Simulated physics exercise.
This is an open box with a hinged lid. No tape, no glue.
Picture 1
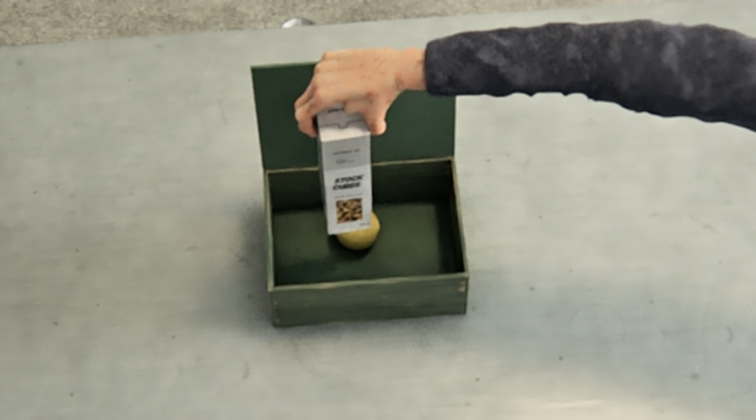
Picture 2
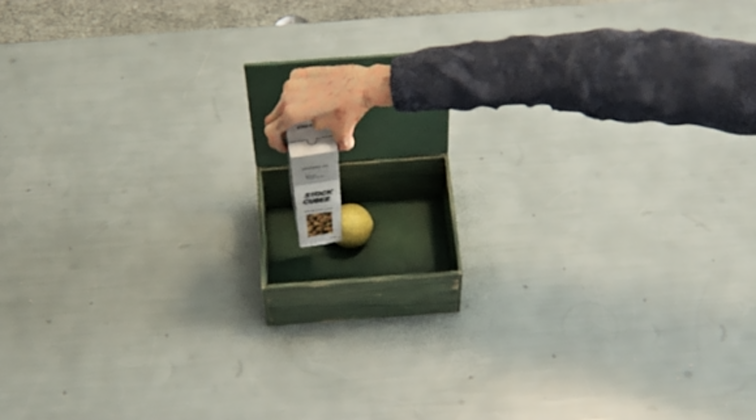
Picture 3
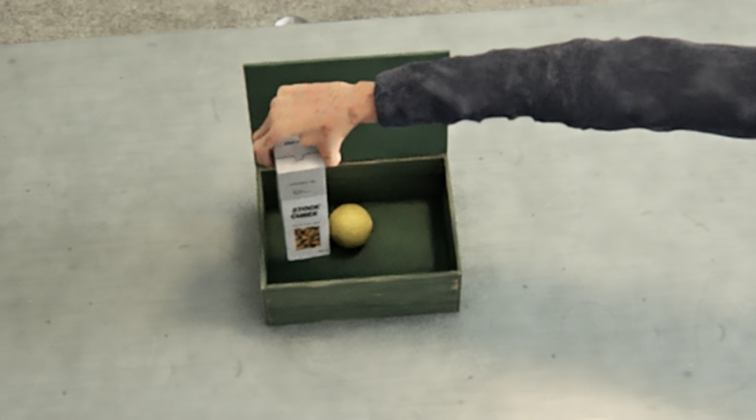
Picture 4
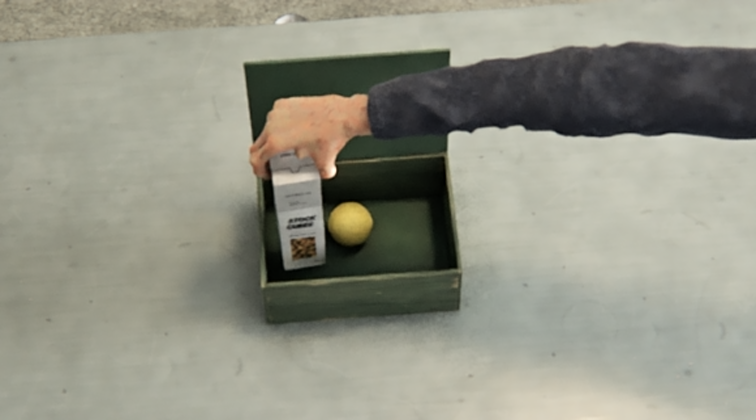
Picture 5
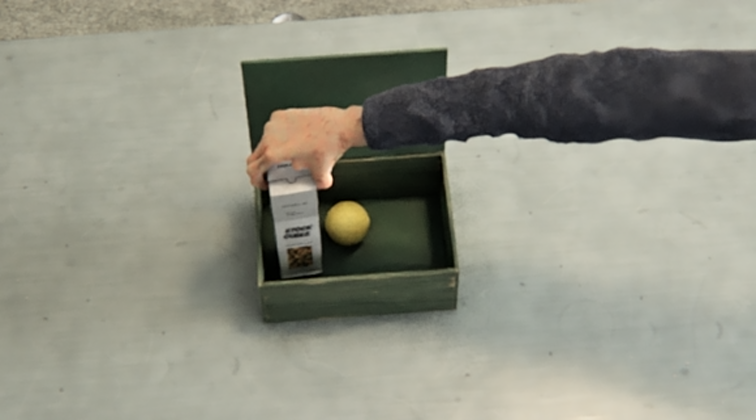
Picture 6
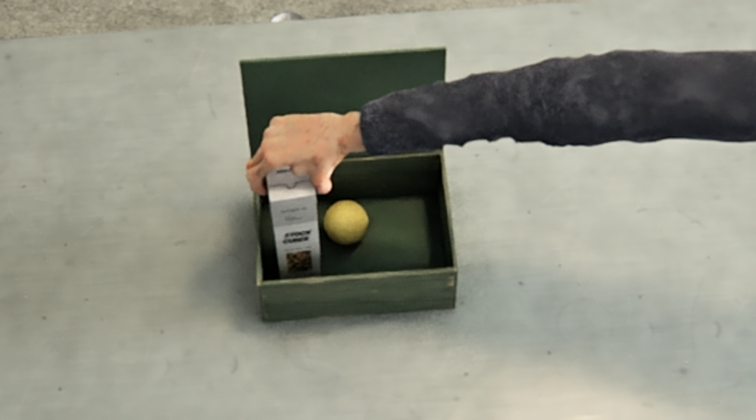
A white carton, gripped from above by a hand in a dark sleeve, moved left past a yellow lemon and was lowered into the left side of an open green box.
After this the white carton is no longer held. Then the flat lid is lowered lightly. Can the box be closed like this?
It stays ajar.
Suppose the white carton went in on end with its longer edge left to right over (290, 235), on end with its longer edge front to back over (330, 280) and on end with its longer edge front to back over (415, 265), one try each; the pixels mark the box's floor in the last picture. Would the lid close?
In the first case it is held up; in the second case it is held up; in the third case it stays ajar.
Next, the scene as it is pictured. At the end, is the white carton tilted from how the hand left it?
The white carton ends up tilted.
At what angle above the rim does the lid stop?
About 25°.
Then, 1.30 s later than the last frame, lid 77° above the rim.
Then, 2.20 s later than the last frame, lid 43° above the rim; white carton tilted by 17° near (298, 243).
Then, 3.20 s later than the last frame, lid 23° above the rim; white carton tilted by 49° near (301, 248).
When it is over, lid 23° above the rim; lying over in the box, white carton; yellow lemon as before. End places, in pixels of the last picture, white carton near (300, 245).
